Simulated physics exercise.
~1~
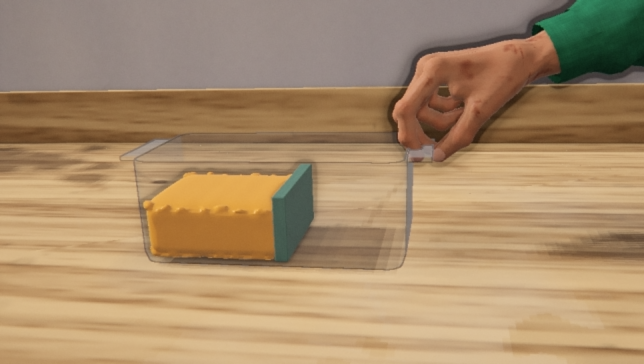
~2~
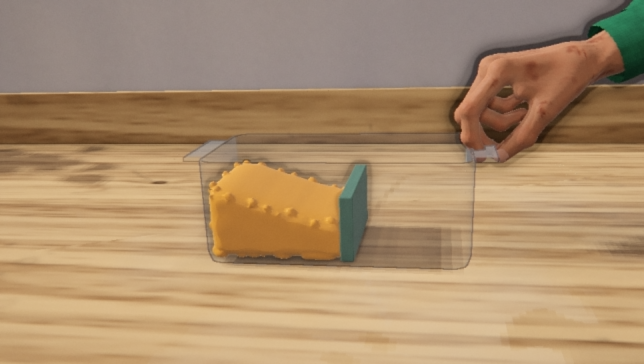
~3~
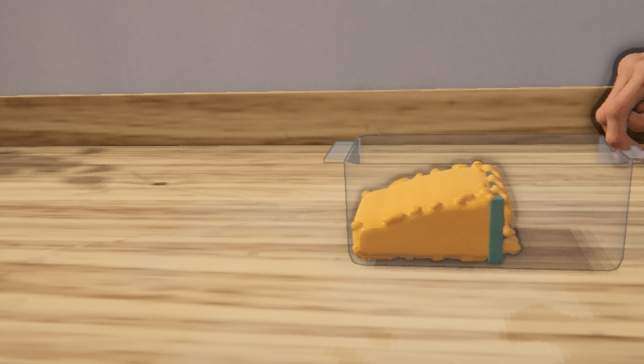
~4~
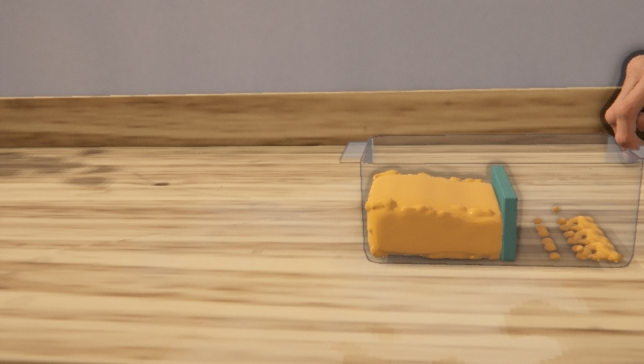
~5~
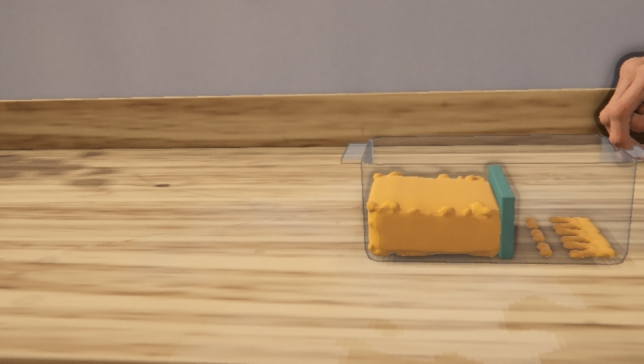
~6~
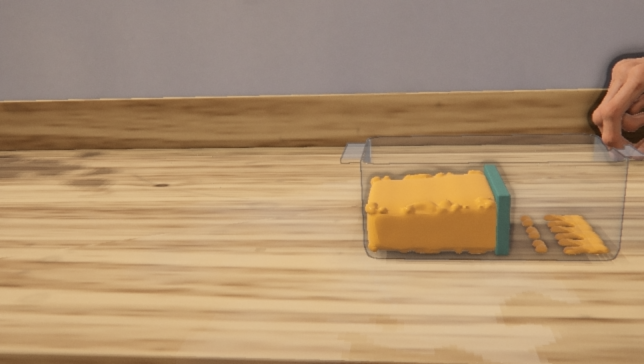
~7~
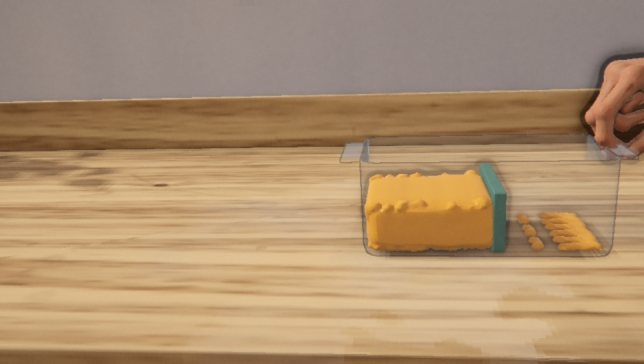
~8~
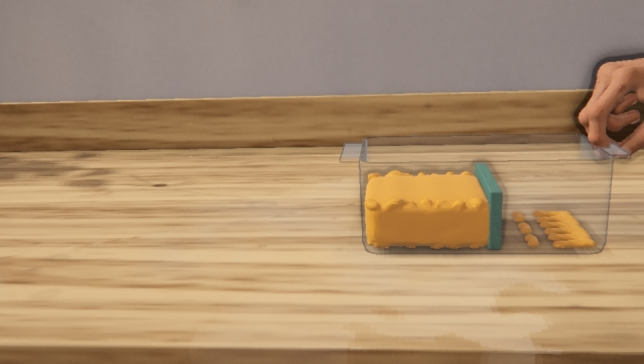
Orange liquid in a clear tub pulled right by a hand sloshing over a teal divider, leaving a little on the right side.
